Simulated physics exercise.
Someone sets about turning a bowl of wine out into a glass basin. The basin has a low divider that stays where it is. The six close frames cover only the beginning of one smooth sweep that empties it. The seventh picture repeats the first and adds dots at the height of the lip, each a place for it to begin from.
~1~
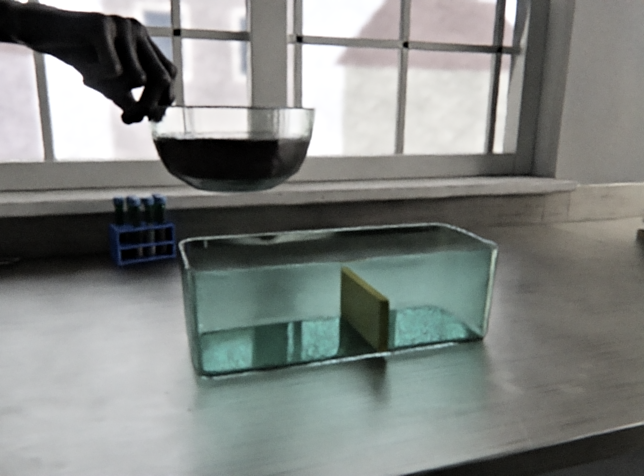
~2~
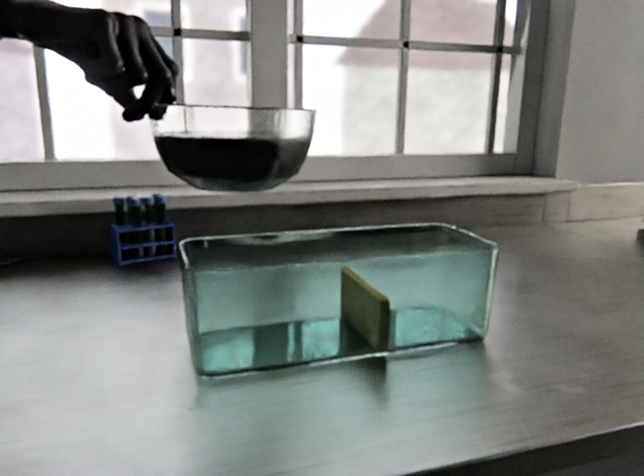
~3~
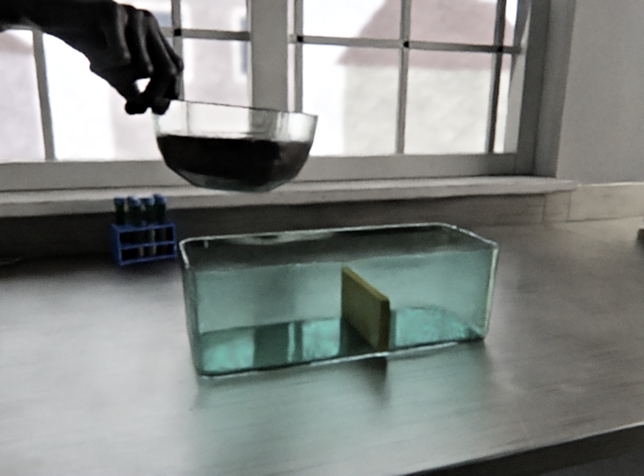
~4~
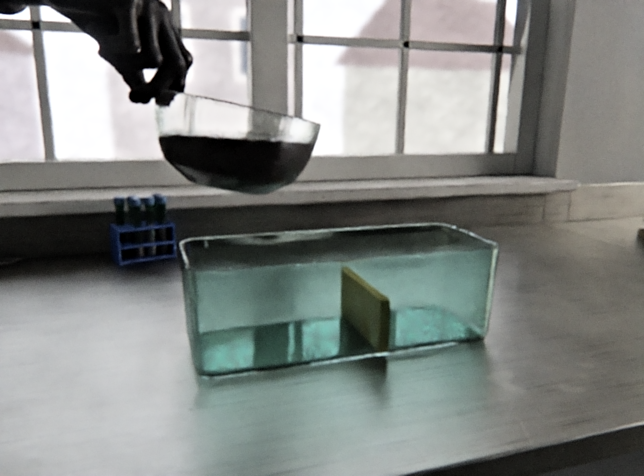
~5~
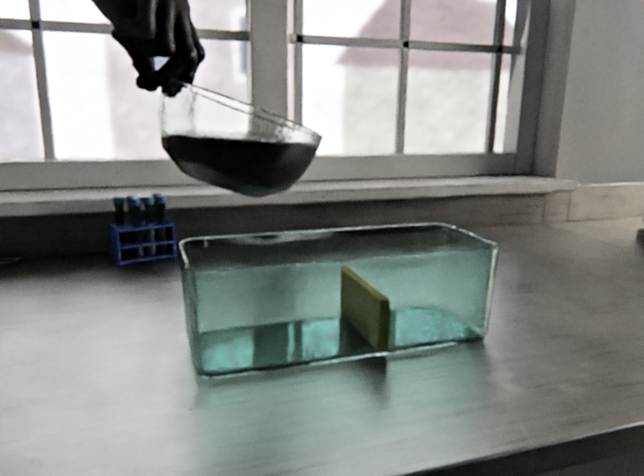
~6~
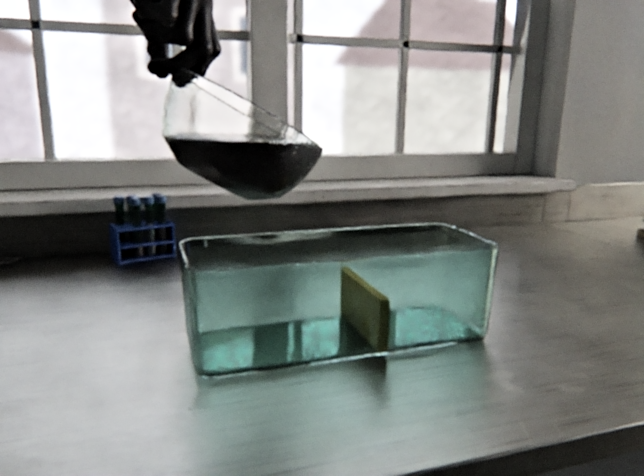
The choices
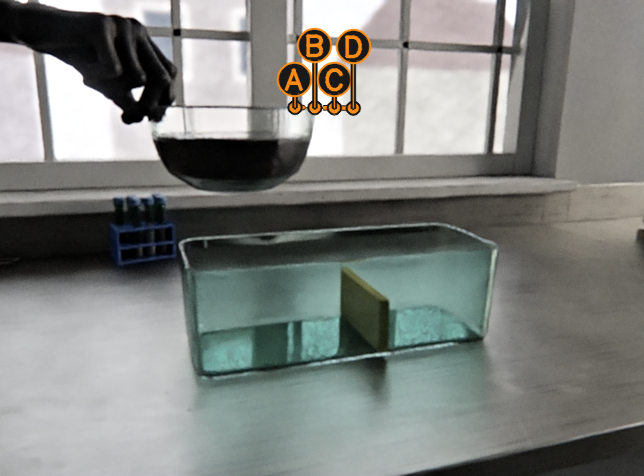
In the video, a hand holds a glass bowl of dark wine above a clear basin with a low yellowish dividing wall, then gradually tilts the bowl to the right until the wine reaches its lowered lip.
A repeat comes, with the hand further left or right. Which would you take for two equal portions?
C.
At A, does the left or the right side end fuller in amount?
More ends on the left.
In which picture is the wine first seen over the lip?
In picture 6.
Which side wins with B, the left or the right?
The left side.
In orange, A at (294, 107); B at (314, 107); C at (334, 107); D at (353, 108).
Choosing A, about 98 % ends left of the wall and 1 % right of it.
Choosing B, about 74 % ends left of the wall and 24 % right of it; 3 % is lost outside.
Choosing C, about 47 % ends left of the wall and 52 % right of it.
Choosing D, about 25 % ends left of the wall and 74 % right of it.
